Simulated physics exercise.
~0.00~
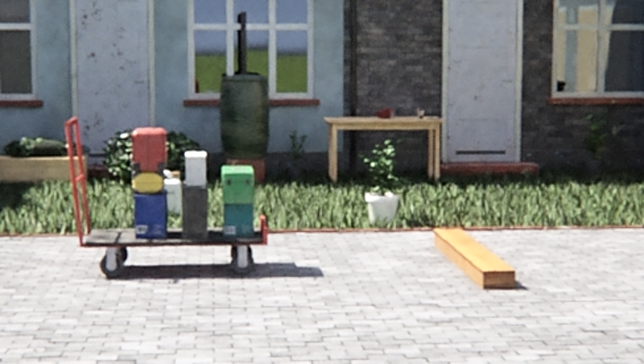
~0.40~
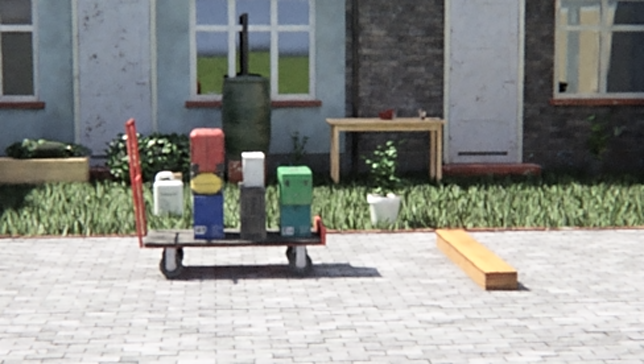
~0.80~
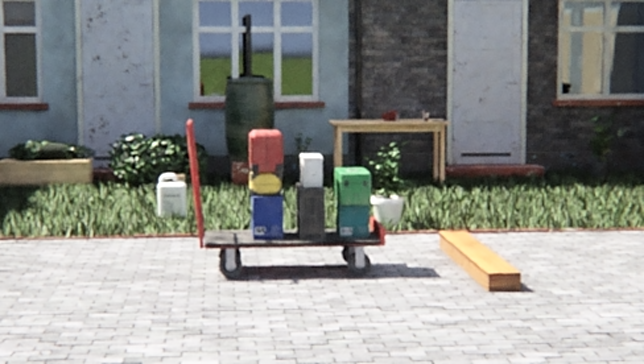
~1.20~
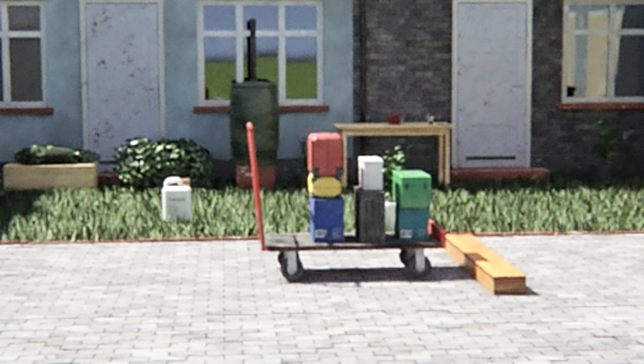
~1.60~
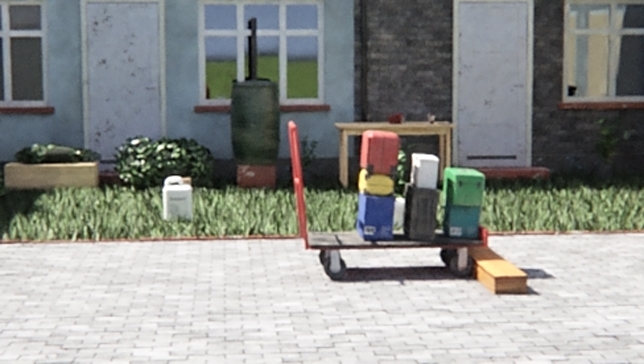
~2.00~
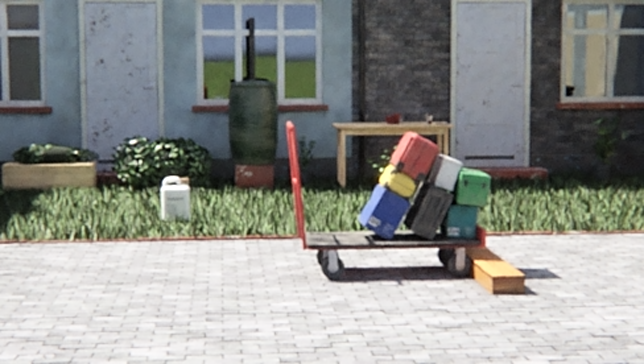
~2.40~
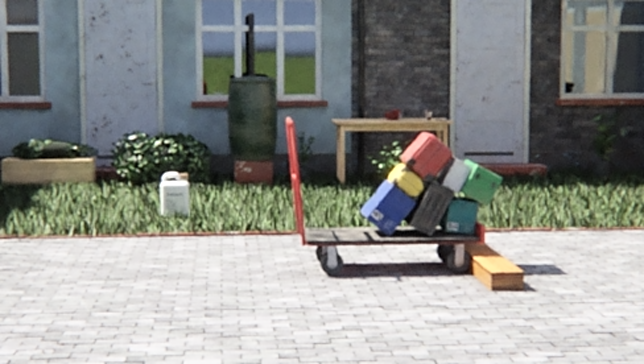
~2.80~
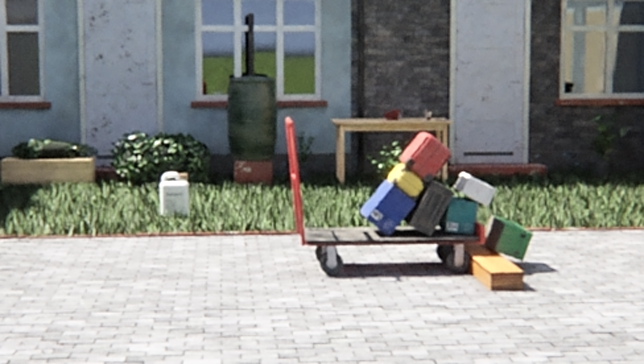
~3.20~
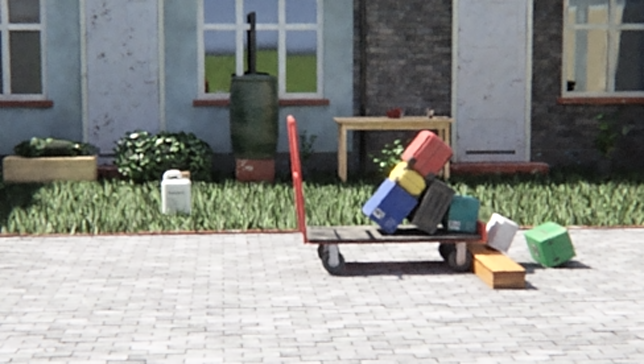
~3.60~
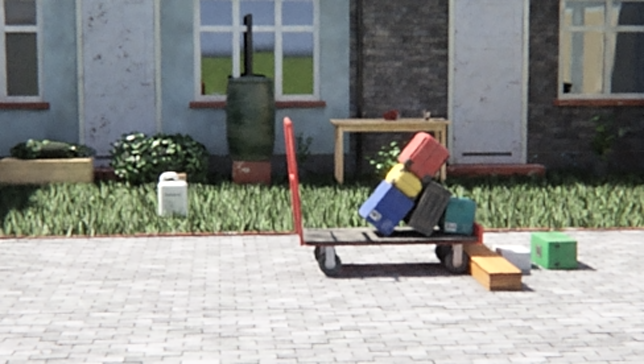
A cart of colourful cases rolls right, jams at a low step and spills two.
